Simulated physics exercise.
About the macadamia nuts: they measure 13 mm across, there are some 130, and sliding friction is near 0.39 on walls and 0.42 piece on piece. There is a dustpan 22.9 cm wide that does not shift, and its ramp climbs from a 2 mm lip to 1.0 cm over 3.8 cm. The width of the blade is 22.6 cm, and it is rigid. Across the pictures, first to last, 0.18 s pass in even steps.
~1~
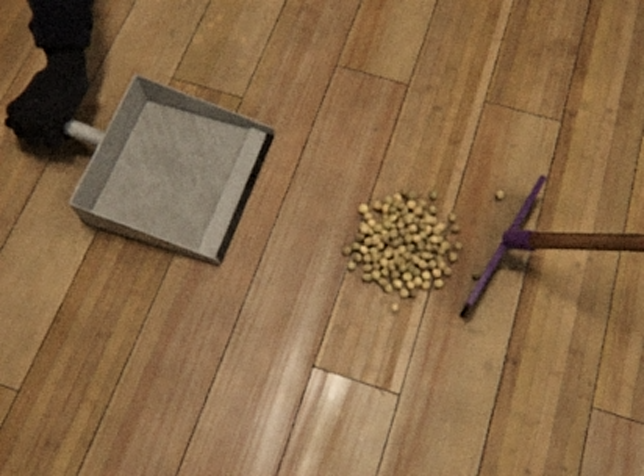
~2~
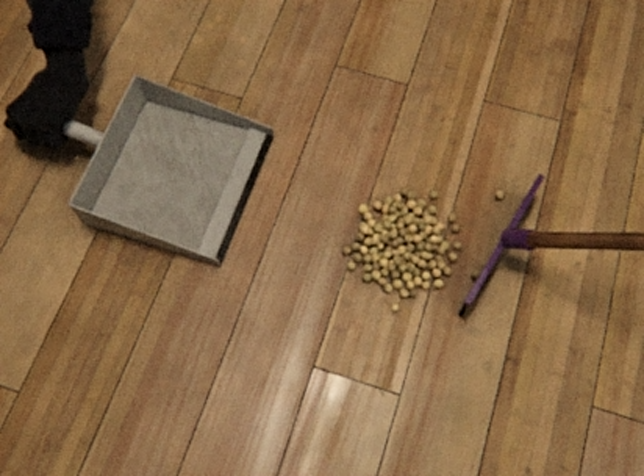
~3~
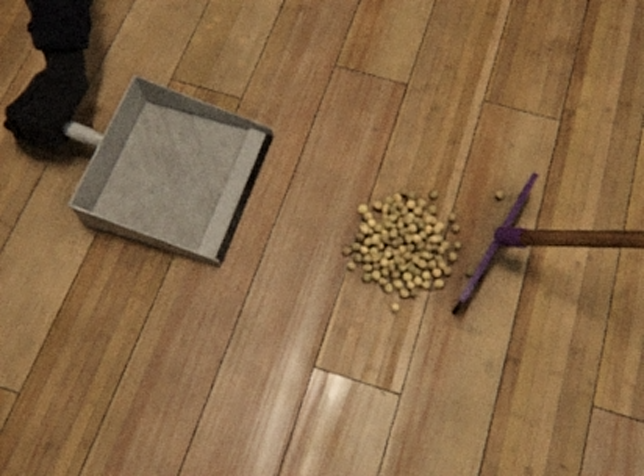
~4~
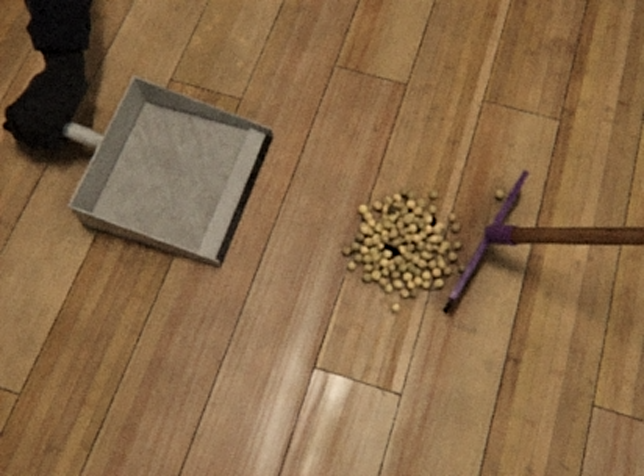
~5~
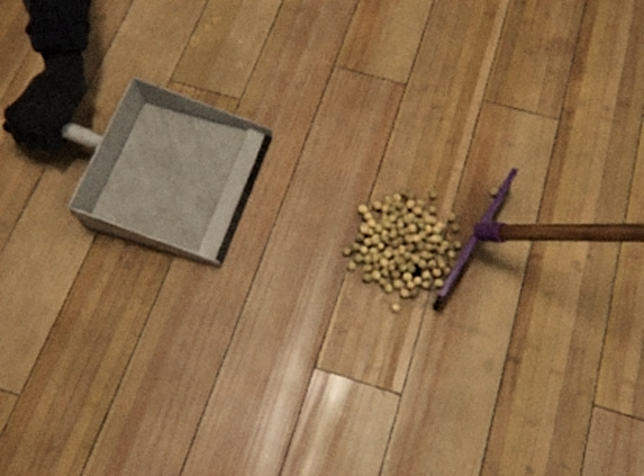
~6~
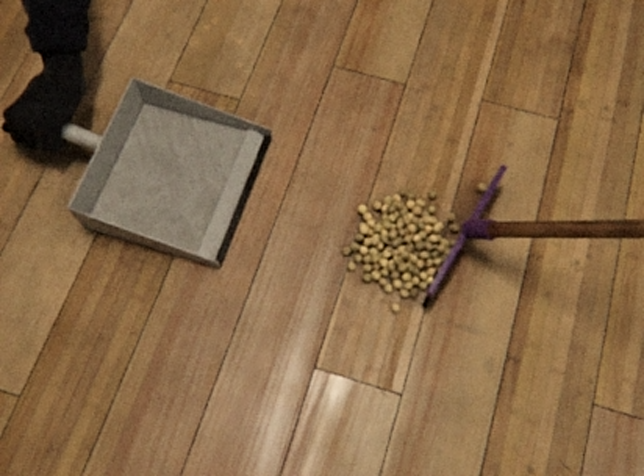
A purple blade on a brown handle starts just right of a loose pile of small, round, tan pieces on a wooden floor and slides slowly left. It meets a stray piece, then presses into the pile's right edge, nudging several pieces, while a black-gloved hand keeps a gray dustpan in place at left.
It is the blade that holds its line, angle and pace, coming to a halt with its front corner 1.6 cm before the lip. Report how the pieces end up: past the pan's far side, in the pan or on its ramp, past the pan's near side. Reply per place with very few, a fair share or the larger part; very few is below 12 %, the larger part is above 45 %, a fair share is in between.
Far side: A fair share; pan: A fair share; near side: Very few.
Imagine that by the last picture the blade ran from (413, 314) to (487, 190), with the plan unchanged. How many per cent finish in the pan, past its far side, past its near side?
Split: Pan = 5, far = 5, near = 15.
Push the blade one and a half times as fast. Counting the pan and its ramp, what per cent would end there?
About 30 per cent.
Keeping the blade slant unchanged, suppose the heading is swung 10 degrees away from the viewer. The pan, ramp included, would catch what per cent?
I'd expect close to 20 percent.
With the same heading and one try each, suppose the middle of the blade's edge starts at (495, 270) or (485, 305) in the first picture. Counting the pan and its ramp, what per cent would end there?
15 and 10 per cent, roughly.
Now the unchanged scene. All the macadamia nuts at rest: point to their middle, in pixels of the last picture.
In the last view, approximately (261, 184).
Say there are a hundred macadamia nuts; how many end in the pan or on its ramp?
Result: Roughly 20 %.
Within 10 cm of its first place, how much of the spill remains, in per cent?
It comes to near 0 percent.
Then, 0.32 s after the last picture, middle of the blade 19 cm from the lip; 0 % over the lip, far side 5 %, near side 5 %.
Then, 0.54 s after the last picture, middle of the blade 10 cm from the lip; 0 % over the lip, far side 15 %, near side 5 %.
Then, 0.87 s after the last picture, middle of the blade 4 cm from the lip; 20 % over the lip, far side 20 %, near side 5 %.
In the end, far side 20 %, pan 20 %, near side 5 %, in front of the lip or behind the blade 55 %.
